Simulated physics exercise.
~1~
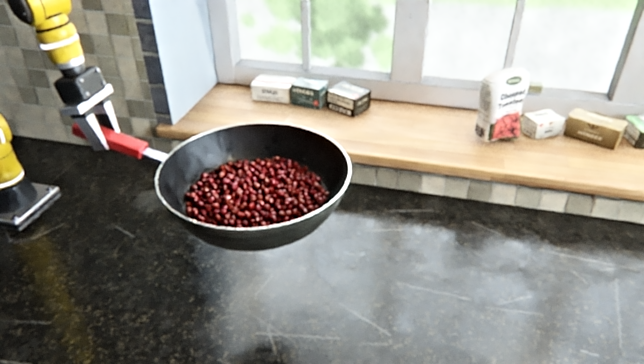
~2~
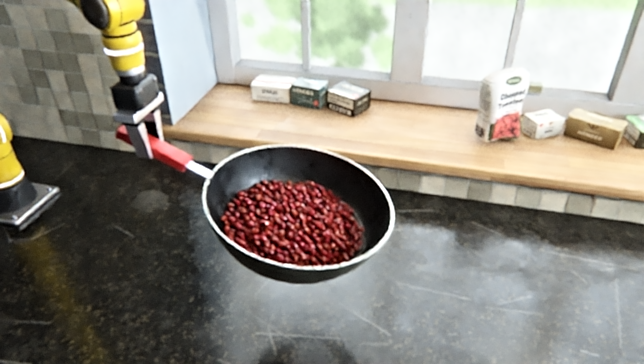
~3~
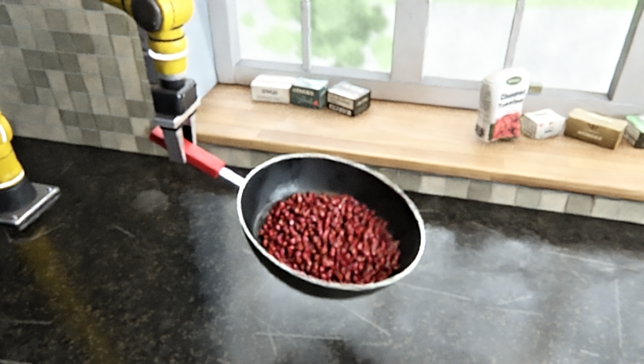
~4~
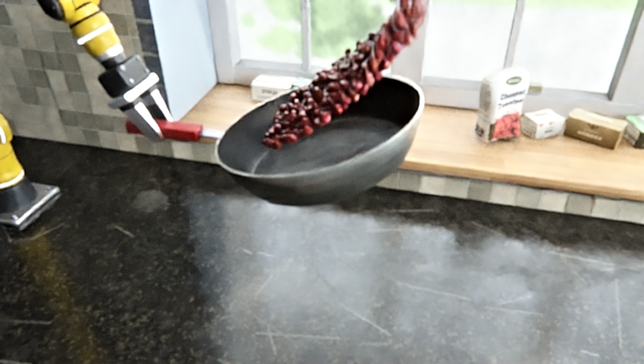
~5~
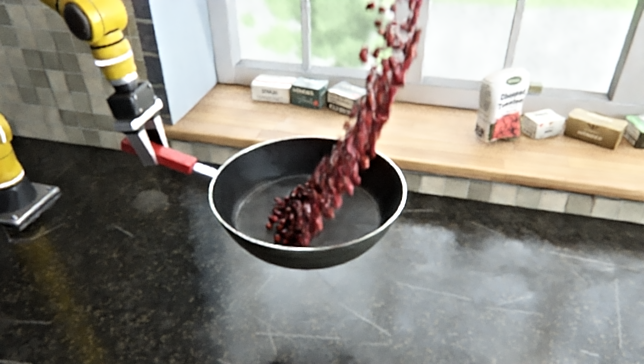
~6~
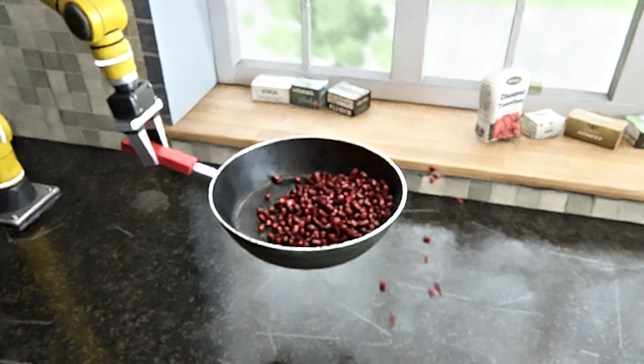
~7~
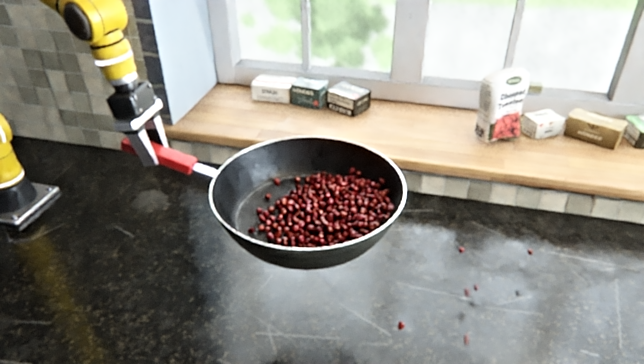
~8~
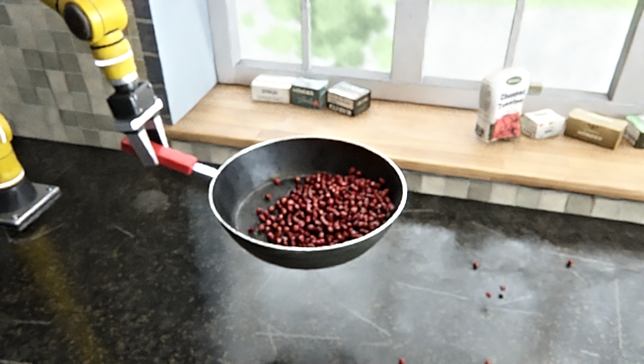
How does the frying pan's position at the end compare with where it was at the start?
At the end the frying pan is a little farther to the right and slightly lower in the view than it was at the start.
